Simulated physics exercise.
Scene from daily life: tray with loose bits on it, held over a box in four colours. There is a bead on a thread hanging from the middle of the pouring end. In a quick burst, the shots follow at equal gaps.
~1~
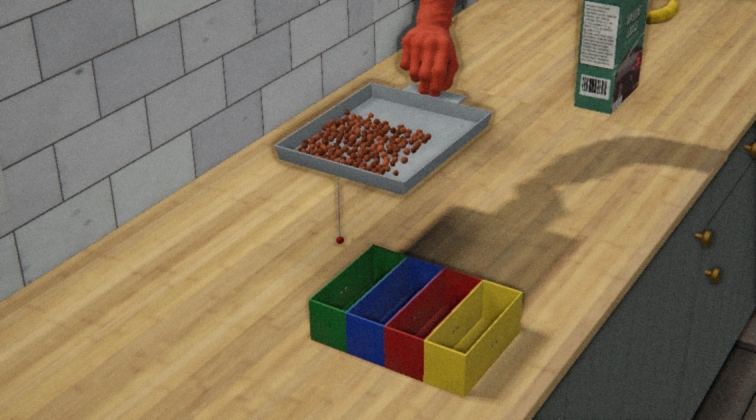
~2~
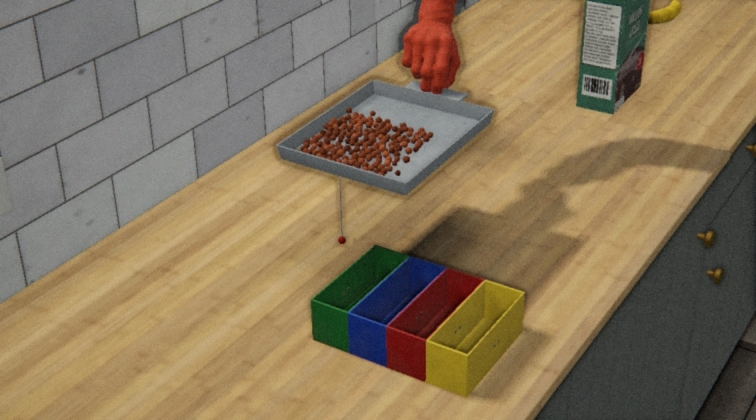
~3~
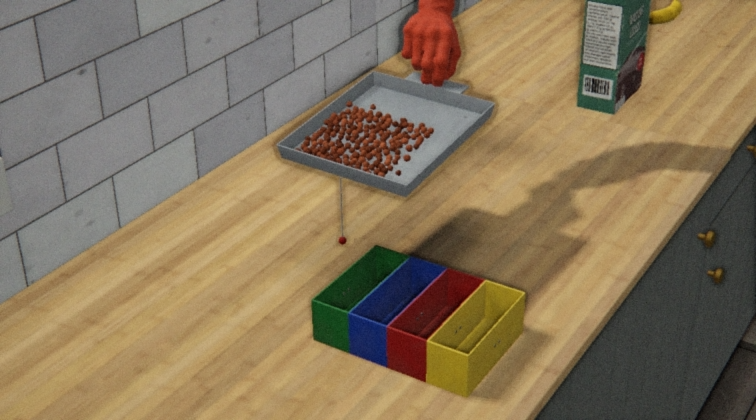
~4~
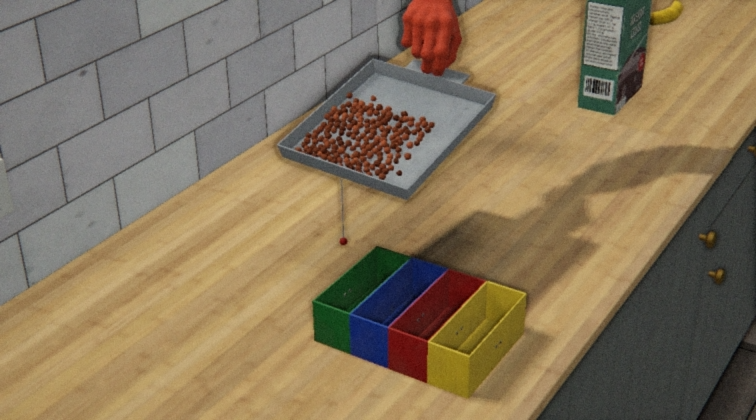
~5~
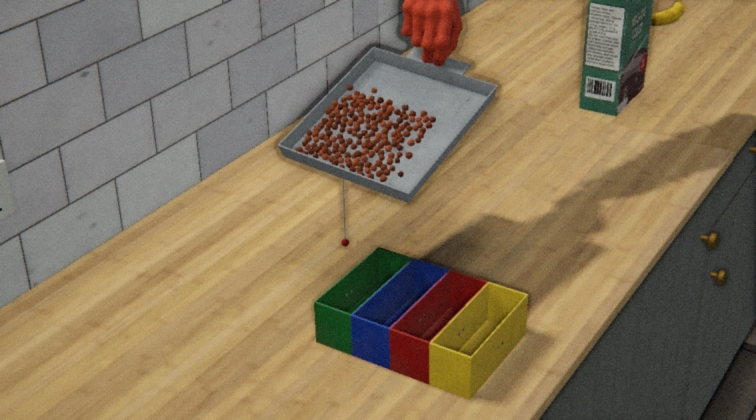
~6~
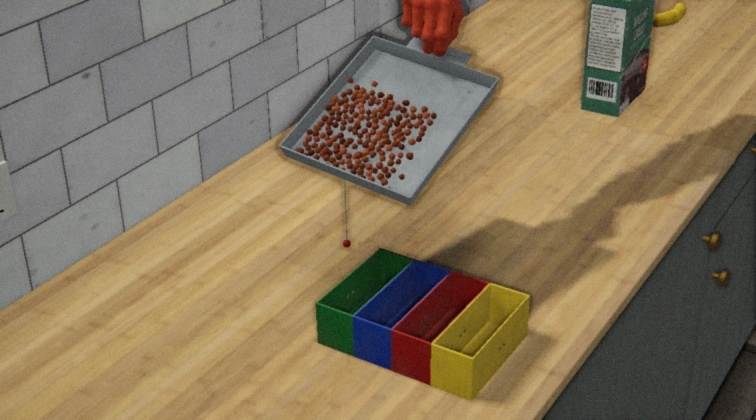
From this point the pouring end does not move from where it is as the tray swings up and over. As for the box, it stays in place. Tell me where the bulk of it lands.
The bulk lands in the green cell.
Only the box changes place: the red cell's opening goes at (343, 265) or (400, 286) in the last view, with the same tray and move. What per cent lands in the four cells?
Around 80 percent the first time, around 90 percent the second.
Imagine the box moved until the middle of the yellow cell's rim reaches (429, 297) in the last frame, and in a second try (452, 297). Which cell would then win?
One: The red one. Two: Blue.
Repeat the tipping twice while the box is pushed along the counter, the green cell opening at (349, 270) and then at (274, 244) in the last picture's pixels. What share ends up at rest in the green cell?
Close to 30 in a hundred, then close to 0 in a hundred.
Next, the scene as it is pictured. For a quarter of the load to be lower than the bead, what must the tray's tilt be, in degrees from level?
It sits at roughly 115°.
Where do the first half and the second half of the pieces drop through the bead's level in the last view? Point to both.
Roughly at (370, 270) first, and then at (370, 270).
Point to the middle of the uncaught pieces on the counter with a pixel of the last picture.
I'd put the middle at roughly (305, 320).
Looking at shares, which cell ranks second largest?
The blue one.
Soon after the last picture, tray tipped steeply; all on the tray.
A little later, tray tipped past a quarter turn; most on the tray; a stray few in the blue cell; a stray few in the green cell; a small part falling or outside the box.
Later still, tray tipped past a quarter turn; about half in the green cell; about a quarter in the blue cell; a stray few in the red cell; about a third falling or outside the box.
At rest, tray tipped past a quarter turn; about half in the green cell; about a quarter in the blue cell; a stray few in the red cell; none in the yellow cell; about a third outside the box.
